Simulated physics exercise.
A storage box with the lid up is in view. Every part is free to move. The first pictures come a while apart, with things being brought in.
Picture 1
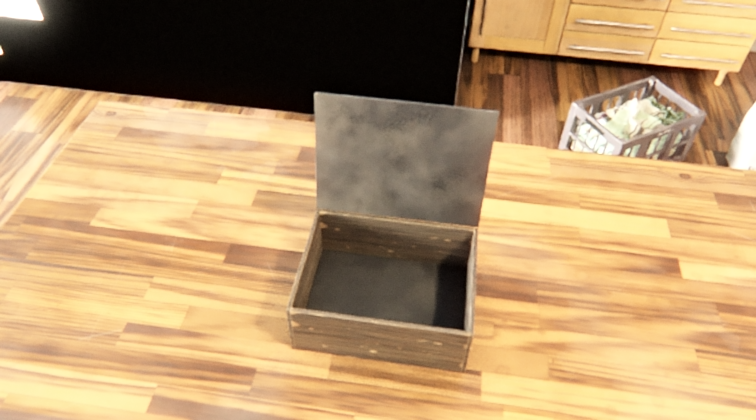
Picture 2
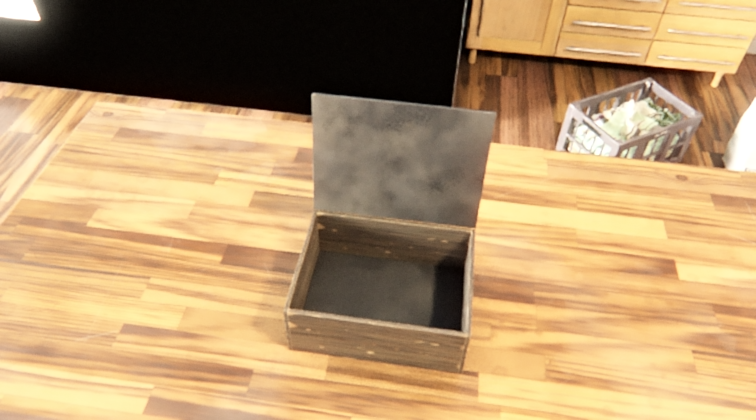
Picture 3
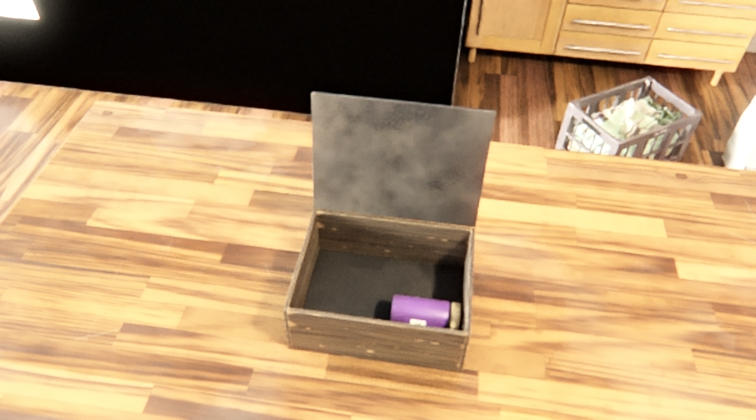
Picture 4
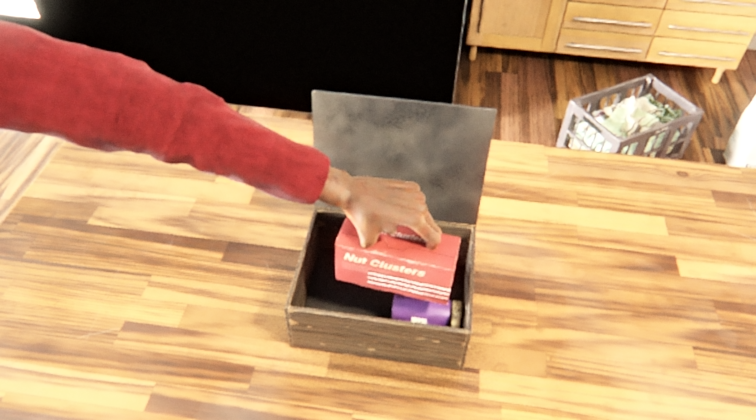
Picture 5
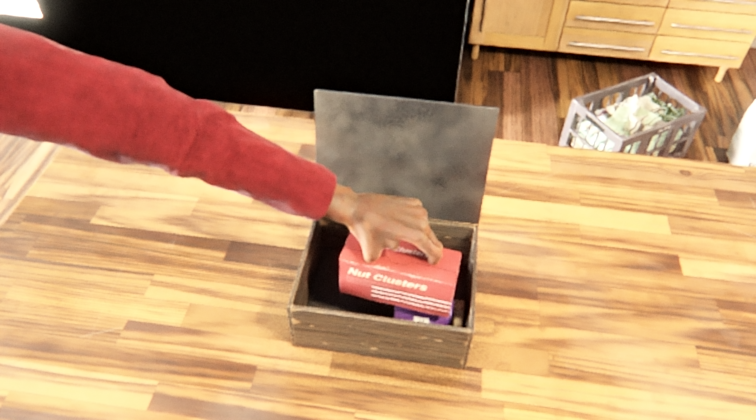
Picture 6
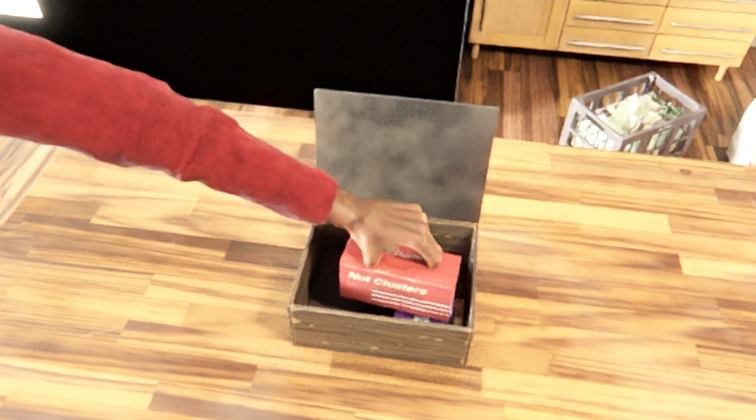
At the start, an open, empty wooden box with its lid raised sits on a wooden surface. A purple cylindrical container then appears inside, near the front right. Next, a red-sleeved arm holds a red Nut Clusters carton over it and lowers the carton slightly into the box, still gripping it.
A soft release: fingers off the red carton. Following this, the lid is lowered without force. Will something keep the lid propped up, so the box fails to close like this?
Sits flush.
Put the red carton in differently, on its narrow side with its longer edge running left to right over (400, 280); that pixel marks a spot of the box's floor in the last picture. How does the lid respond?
Then the lid does shut, as it turns out.
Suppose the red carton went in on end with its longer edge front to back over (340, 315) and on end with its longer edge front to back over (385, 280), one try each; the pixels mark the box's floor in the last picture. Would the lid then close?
Well, the first time the lid can't get down, and the second time it can't get down.
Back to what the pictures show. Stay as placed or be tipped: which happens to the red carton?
Once everything settles, it ends up at a slant.
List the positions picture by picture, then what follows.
In the first frame, the last thing is not in view yet.
In the second frame, the last thing is not in view yet.
In the third frame, the last thing is not in view yet; purple shaker (425, 315).
The fourth frame shows still above its spot; red carton (397, 259); purple shaker (426, 313).
The fifth frame shows still above its spot; red carton (400, 273).
The sixth frame shows put in, still held; red carton (400, 277).
Then, 0.50 s after the last picture, red carton on its side near (407, 263); purple shaker rolled a little.
Then, 1.50 s after the last picture, lid 63° above the rim; red carton on its side near (407, 263).
Then, 2.00 s after the last picture, lid 18° above the rim; red carton on its side near (407, 263).
At rest, lid shut; tipped over in the box, red carton; purple shaker in place. Seen from the same camera at the end, red carton near (407, 263).
